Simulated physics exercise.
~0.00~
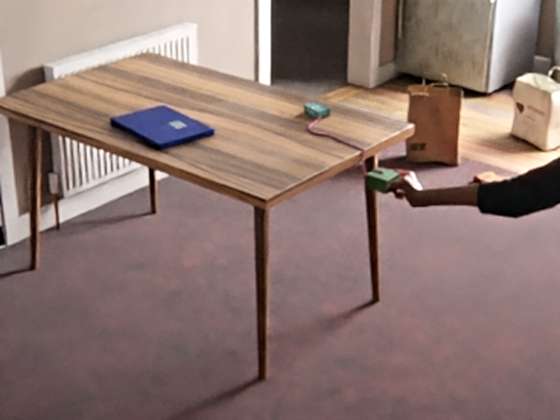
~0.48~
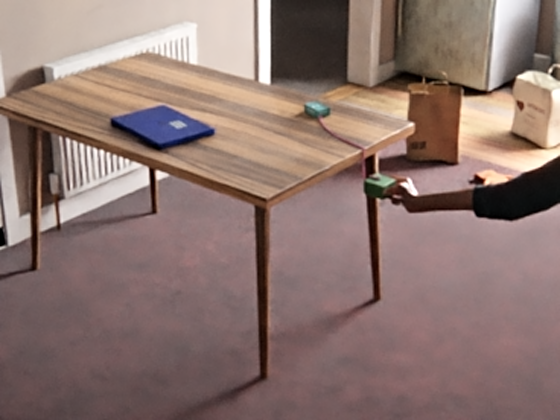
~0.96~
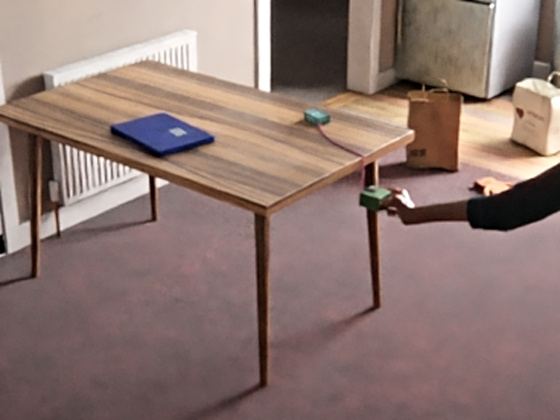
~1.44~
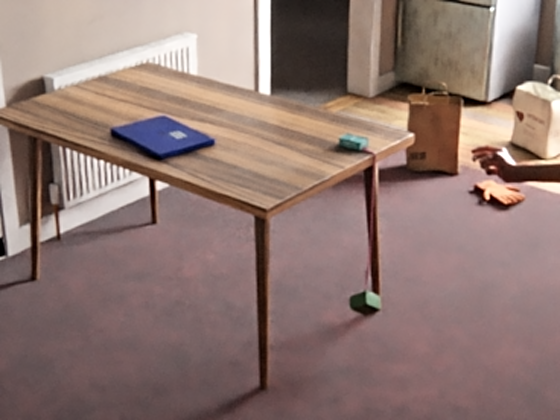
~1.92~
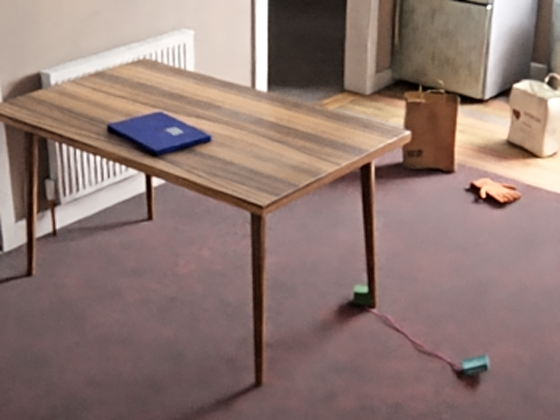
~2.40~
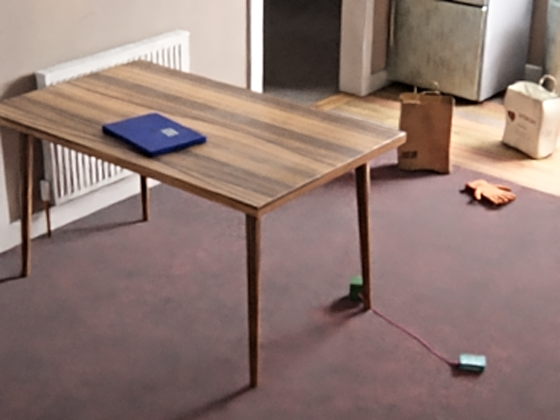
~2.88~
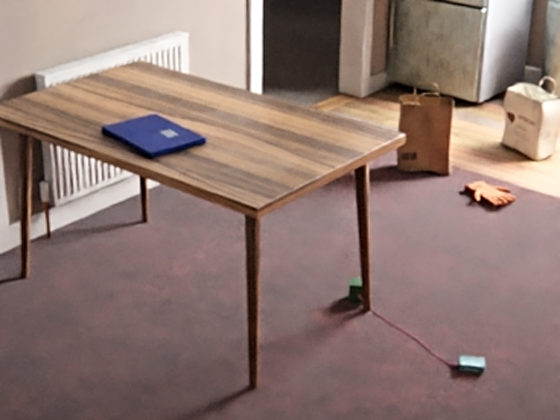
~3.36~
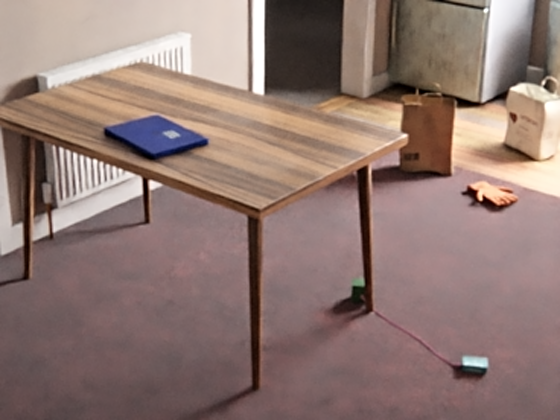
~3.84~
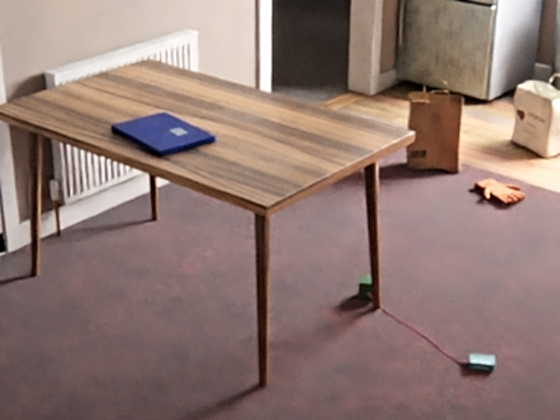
To begin with, a hand at the right holds a small green block beside a wooden table, a string running from it over the edge to a turquoise box near a closed blue laptop. The hand lowers the block slightly, then lets go and draws back. The block drops beside the table leg, and the string drags the turquoise box to the edge. The box goes over and falls to the carpet, landing to the right of the block. Both end up lying still on the floor, joined by the string, while the laptop stays on the table.
